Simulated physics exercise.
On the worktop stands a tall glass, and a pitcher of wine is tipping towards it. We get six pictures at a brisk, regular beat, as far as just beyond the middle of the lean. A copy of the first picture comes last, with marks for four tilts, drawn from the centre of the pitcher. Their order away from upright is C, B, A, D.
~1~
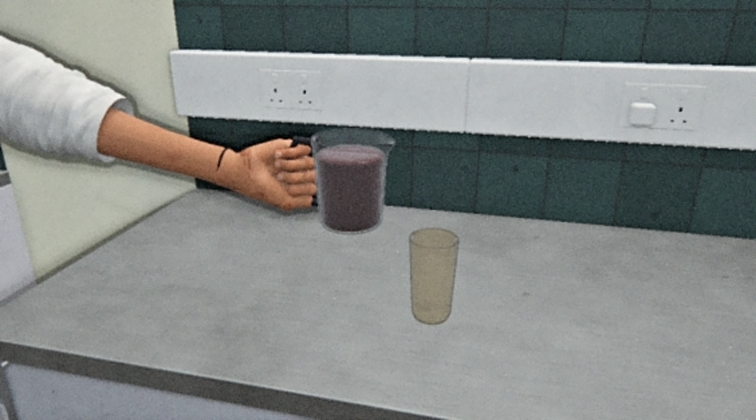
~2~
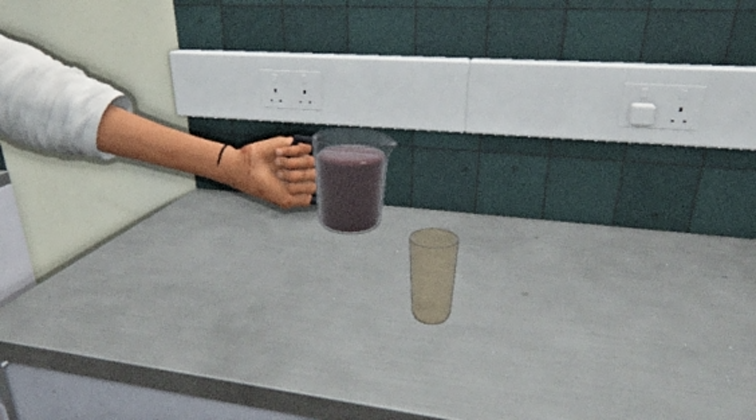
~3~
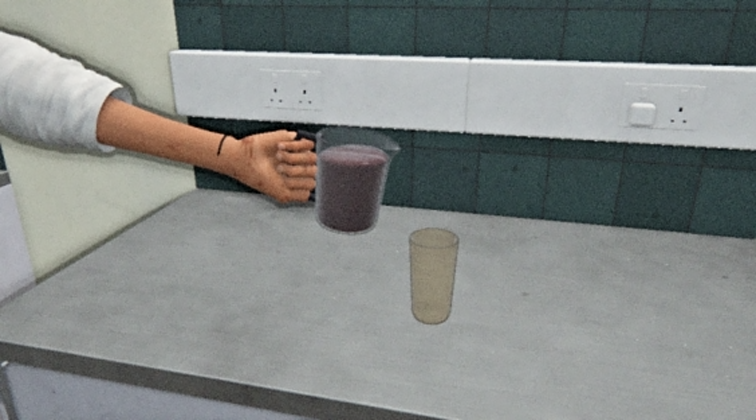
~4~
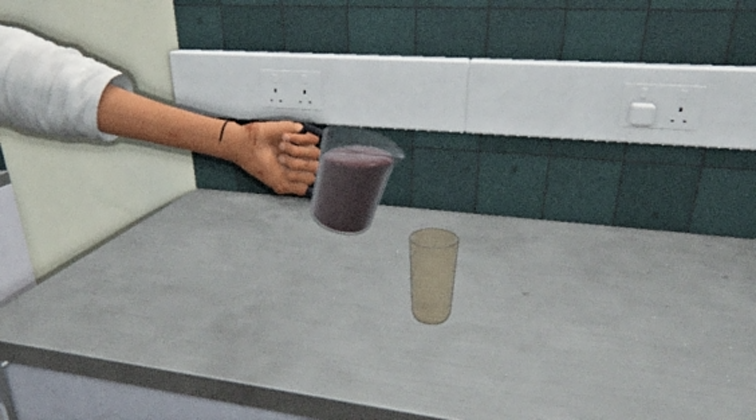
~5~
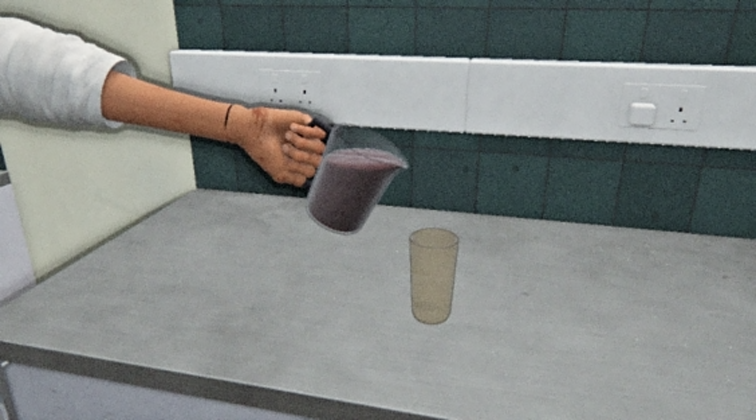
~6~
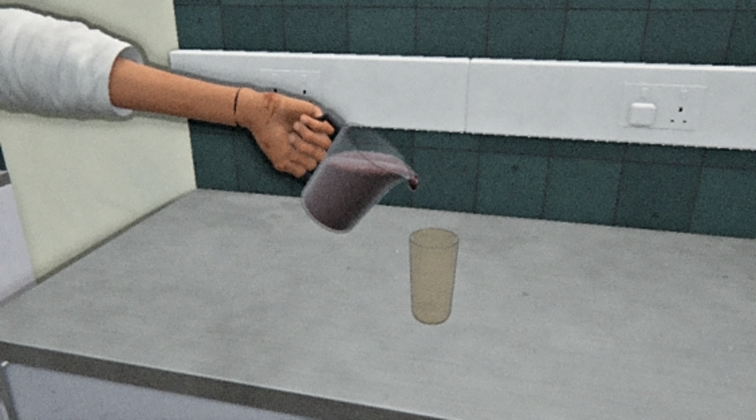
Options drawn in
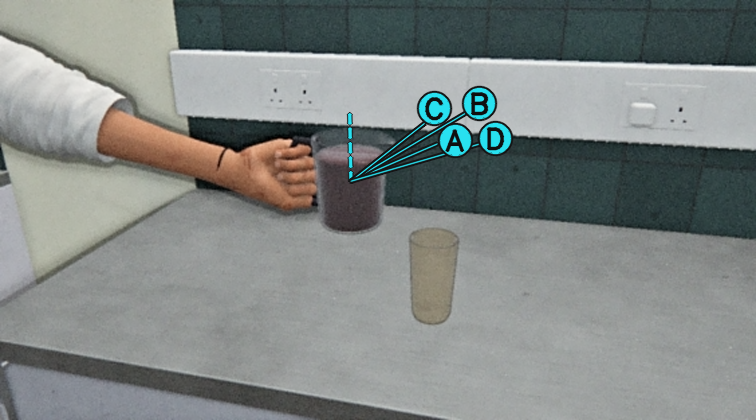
A hand tilting a clear pitcher of dark wine rightward above a grey worktop, wine starting over the lip near a tall glass.
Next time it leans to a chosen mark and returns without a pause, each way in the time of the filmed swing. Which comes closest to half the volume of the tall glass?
Choose C.
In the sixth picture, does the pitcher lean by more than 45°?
No, it does not.
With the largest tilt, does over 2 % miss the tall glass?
Yes.
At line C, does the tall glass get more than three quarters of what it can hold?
No.
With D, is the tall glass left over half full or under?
Over half.
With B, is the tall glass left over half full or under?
Over half.
On the marked copy, A at (437, 143); B at (465, 113); C at (424, 123); D at (479, 144).
If A is chosen, the tall glass ends with about 89 % of what it can hold.
If B is chosen, the tall glass ends with about 67 % of what it can hold.
If C is chosen, the tall glass ends with about 48 % of what it can hold.
If D is chosen, the tall glass ends with about 92 % of what it can hold; 12 % of the wine is spilt.
